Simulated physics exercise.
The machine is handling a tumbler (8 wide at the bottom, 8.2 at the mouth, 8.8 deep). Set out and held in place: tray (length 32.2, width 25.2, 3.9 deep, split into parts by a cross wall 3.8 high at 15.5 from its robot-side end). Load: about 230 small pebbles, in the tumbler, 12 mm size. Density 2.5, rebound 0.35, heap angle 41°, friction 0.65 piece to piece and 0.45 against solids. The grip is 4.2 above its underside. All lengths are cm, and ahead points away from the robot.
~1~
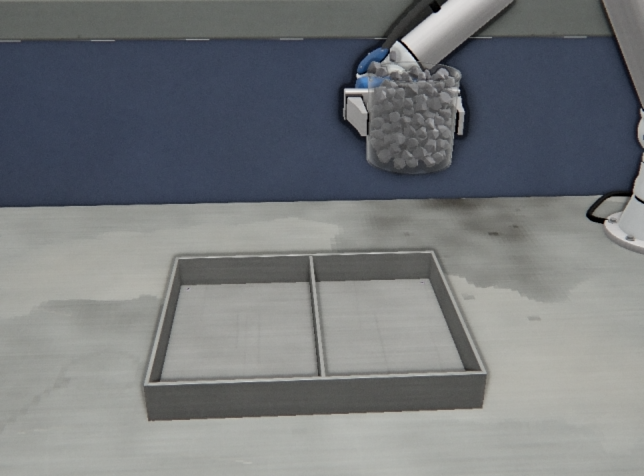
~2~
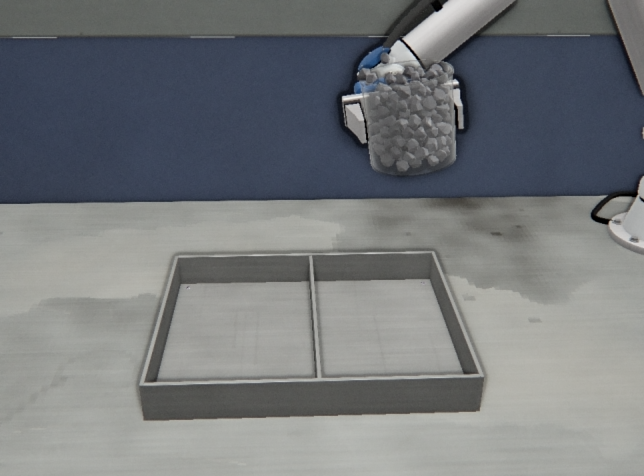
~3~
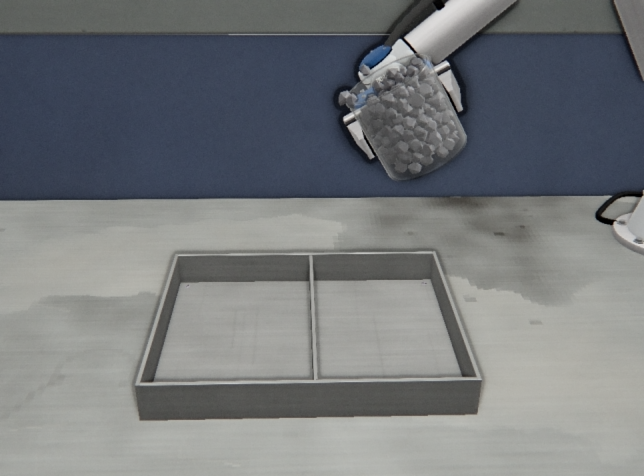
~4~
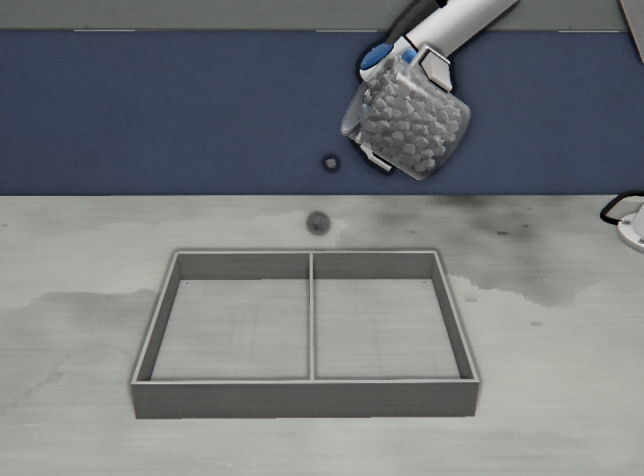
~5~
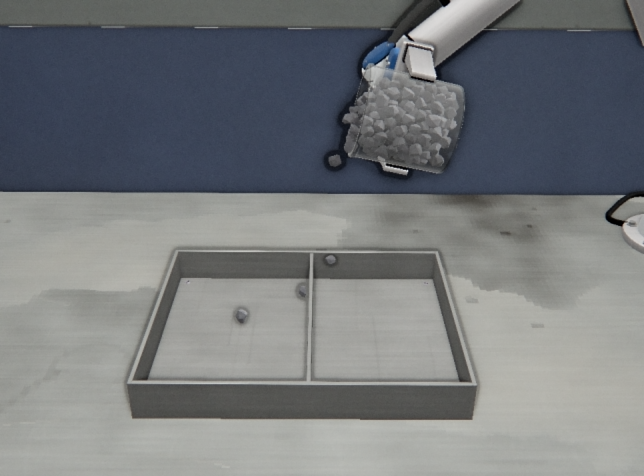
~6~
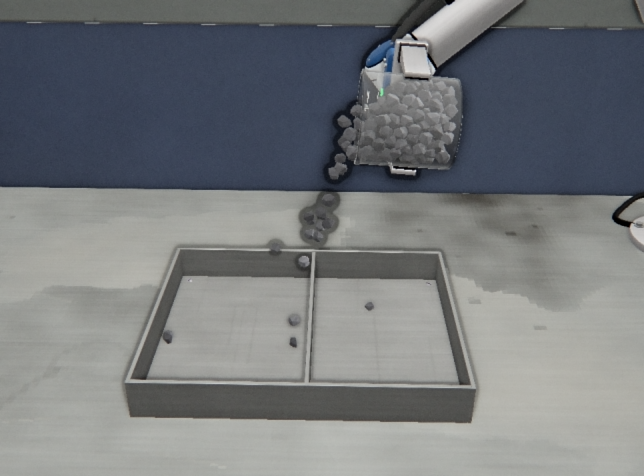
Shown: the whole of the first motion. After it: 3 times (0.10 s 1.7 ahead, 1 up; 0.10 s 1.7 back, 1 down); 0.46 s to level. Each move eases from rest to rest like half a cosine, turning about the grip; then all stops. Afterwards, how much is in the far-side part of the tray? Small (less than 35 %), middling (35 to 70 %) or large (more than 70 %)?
Answer: Middling; 35 to 70 % of the small pebbles finish in the far-side part of the tray.
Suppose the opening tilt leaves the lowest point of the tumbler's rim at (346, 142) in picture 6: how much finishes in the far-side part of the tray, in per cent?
Some 20 per cent.
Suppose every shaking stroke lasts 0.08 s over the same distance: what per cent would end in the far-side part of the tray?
Then about 65 per cent.
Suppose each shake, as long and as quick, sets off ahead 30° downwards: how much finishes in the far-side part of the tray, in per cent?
Some 25 per cent.
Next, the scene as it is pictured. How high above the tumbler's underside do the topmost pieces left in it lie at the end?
Roughly 7.0 cm.
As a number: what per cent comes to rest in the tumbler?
Some 45 per cent.
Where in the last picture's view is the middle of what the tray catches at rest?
Around (275, 329).
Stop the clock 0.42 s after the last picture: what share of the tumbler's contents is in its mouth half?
Some 55 per cent.
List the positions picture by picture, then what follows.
The tumbler middle at (411, 119), level; upper third of the load around (413, 93), from x 375 to 450, top at y 55; 228 in the tumbler, in the first frame.
The tumbler middle at (410, 119), tilted 8° forward; upper third of the load around (412, 93), from x 365 to 445, top at y 60, in the second frame.
The tumbler middle at (408, 120), tilted 30° forward; upper third of the load around (407, 96), from x 345 to 450, top at y 65, in the third frame.
The tumbler middle at (407, 120), tilted 56° forward; upper third of the load around (402, 97), from x 315 to 455, top at y 65; 225 in the tumbler, 3 in flight or on a rim, in the fourth frame.
The tumbler middle at (406, 121), tilted 78° forward; upper third of the load around (409, 101), from x 240 to 450, top at y 85; 224 in the tumbler, 2 in the far-side part, 1 in the robot-side part, 1 in flight or on a rim, in the fifth frame.
The tumbler middle at (407, 121), tilted 86° forward; upper third of the load around (415, 106), from x 170 to 450, top at y 85; 210 in the tumbler, 3 in the far-side part, 1 in the robot-side part, 14 in flight or on a rim, in the sixth frame.
Then, 0.42 s on, tilted 86° forward, highest piece 27 above the table; 133 in the tumbler, 48 in the far-side part, 14 in the robot-side part, 33 in flight or on a rim.
Then, 0.85 s on, tilted 38° forward, highest piece 28 above the table; 100 in the far-side part, 97 in the tumbler, 31 in the robot-side part.
Then, 1.26 s on, level, highest piece 28 above the table; 100 in the far-side part, 97 in the tumbler, 31 in the robot-side part.
Then, 2.31 s on, level, highest piece 28 above the table; 100 in the far-side part, 97 in the tumbler, 31 in the robot-side part.
In the end, 100 in the far-side part, 97 in the tumbler, 31 in the robot-side part. That is 44 % in the far-side part of the tray.
